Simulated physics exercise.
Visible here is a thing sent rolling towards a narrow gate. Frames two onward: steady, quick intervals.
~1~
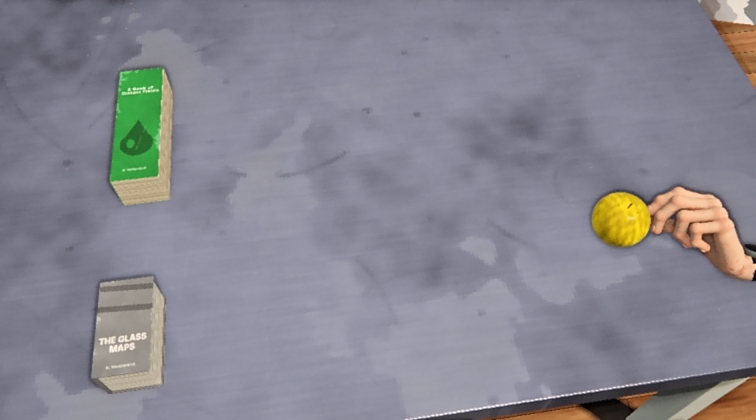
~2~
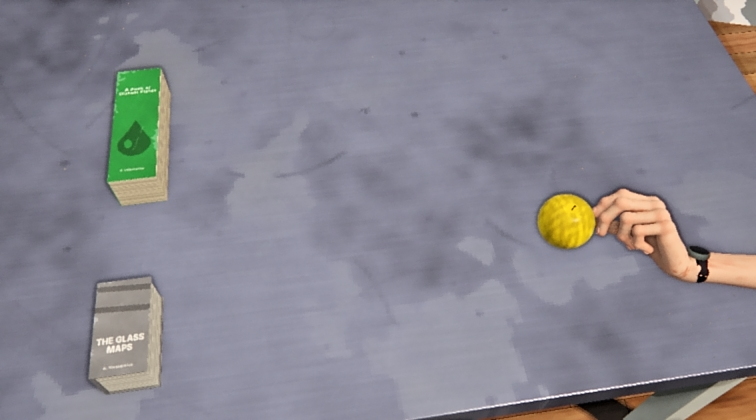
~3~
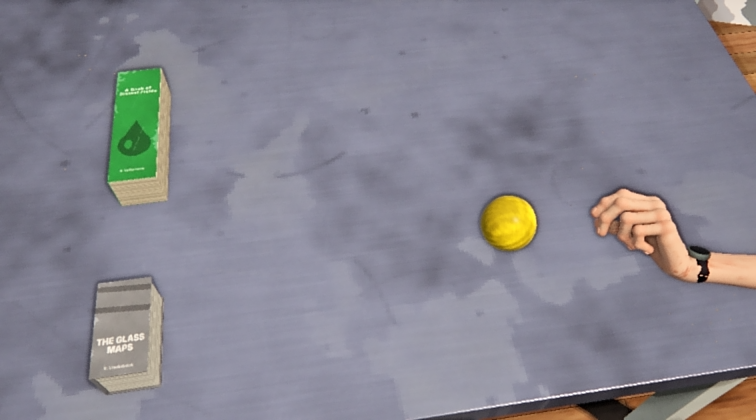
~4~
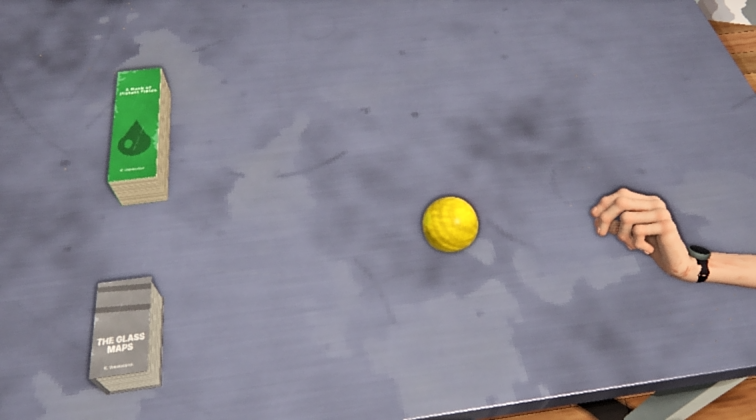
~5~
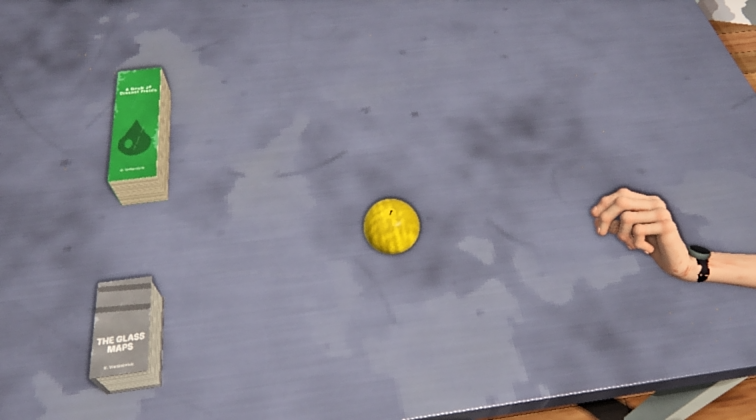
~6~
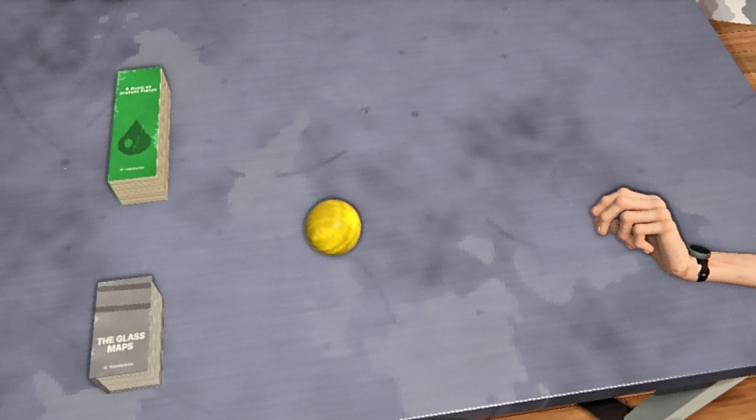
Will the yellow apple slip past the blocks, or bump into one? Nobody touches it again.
My bet is it slips past the obstacles.
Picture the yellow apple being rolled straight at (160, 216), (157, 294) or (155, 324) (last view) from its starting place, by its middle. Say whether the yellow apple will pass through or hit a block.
Try after try, it makes it past, knocks into a block, knocks into a block.
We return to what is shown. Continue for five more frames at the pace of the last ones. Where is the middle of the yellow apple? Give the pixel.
Around (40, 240).
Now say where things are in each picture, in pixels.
The first picture shows yellow apple (621, 220) under the hand; green book (144, 134).
The second picture shows yellow apple (566, 222); grey book (129, 335).
The third picture shows yellow apple (508, 223); green book (142, 135).
The fourth picture shows yellow apple (450, 225); grey book (130, 335).
The fifth picture shows yellow apple (391, 226); green book (142, 134).
The sixth picture shows yellow apple (333, 228); grey book (130, 334).
Then, 0.36 s later than the last frame, yellow apple heading on near (67, 236).
Then, 0.82 s later than the last frame, yellow apple heading on.
When it is over, the yellow apple rolls through.
